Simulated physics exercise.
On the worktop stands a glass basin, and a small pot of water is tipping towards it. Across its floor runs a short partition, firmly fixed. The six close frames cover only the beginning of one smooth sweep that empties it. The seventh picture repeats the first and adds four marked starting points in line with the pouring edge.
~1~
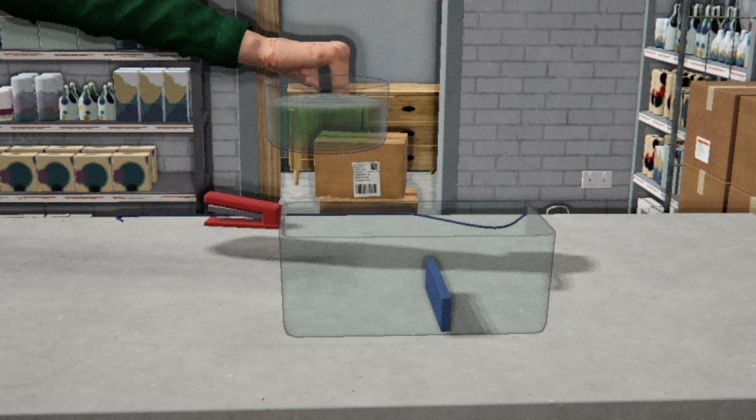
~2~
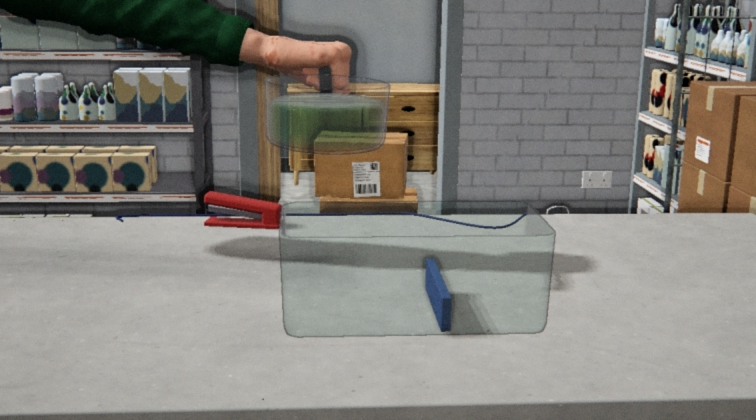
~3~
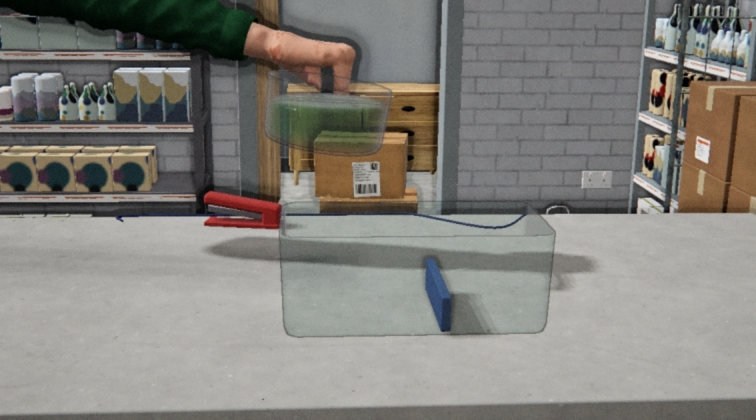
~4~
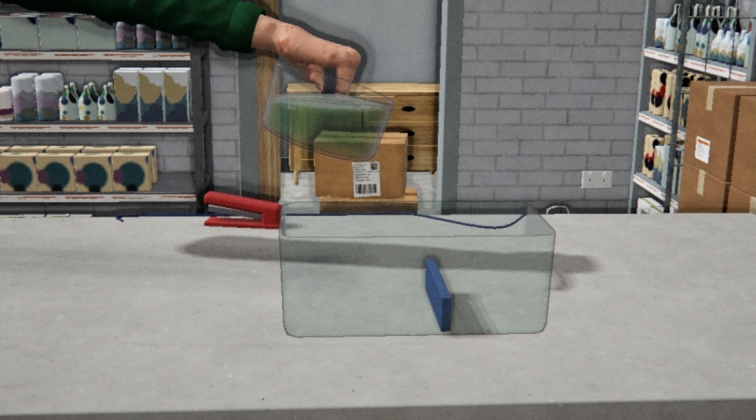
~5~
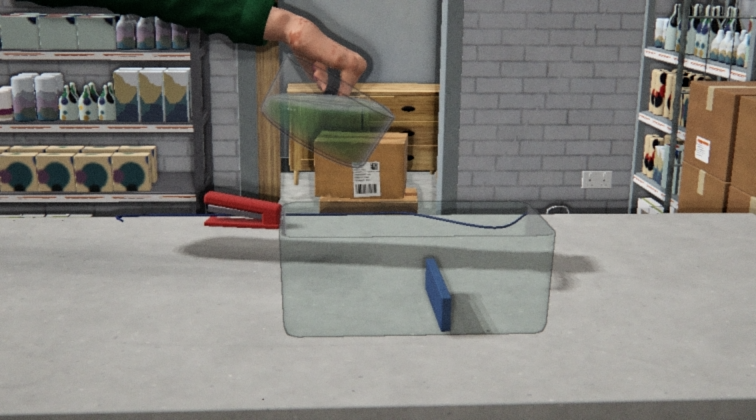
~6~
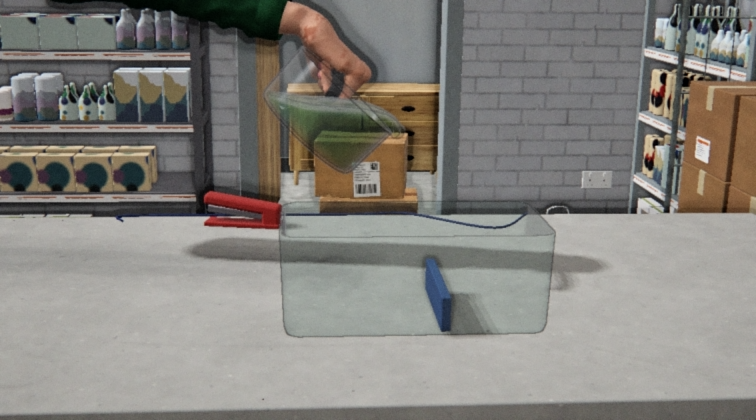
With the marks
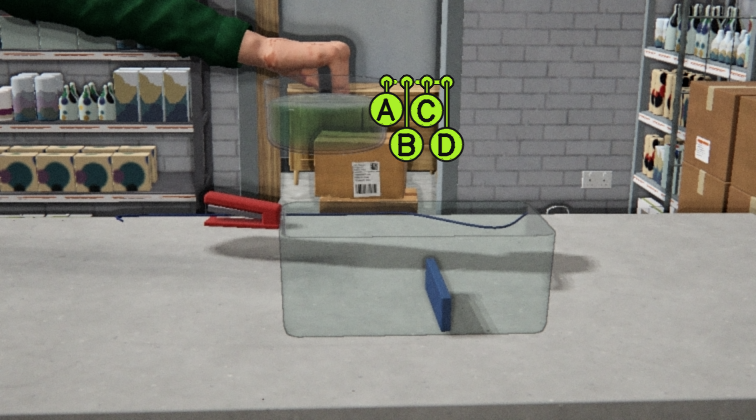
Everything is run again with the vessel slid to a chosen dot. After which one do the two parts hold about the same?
Dot B.
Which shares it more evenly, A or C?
The answer is A.
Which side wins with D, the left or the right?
More ends on the right.
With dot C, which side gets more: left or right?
More ends on the right.
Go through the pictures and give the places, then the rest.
The first picture shows upright, lip at (386, 81); basin from (283, 335) to (546, 331); top of the wall at (438, 277); nothing has left yet.
The second picture shows tipped about 2°, lip at (387, 84); nothing has left yet.
The third picture shows tipped about 8°, lip at (390, 90); nothing has left yet.
The fourth picture shows tipped about 18°, lip at (392, 101); nothing has left yet.
The fifth picture shows tipped about 30°, lip at (393, 115); water is over the lip, down to (393, 115).
The sixth picture shows tipped about 43°, lip at (390, 130); water is over the lip, down to (396, 136).
On the marked copy, A at (386, 81); B at (406, 82); C at (426, 82); D at (446, 82).
If A is chosen, about 70 % ends left of the wall and 27 % right of it.
If B is chosen, about 46 % ends left of the wall and 53 % right of it.
If C is chosen, about 19 % ends left of the wall and 79 % right of it.
If D is chosen, about 11 % ends left of the wall and 87 % right of it.
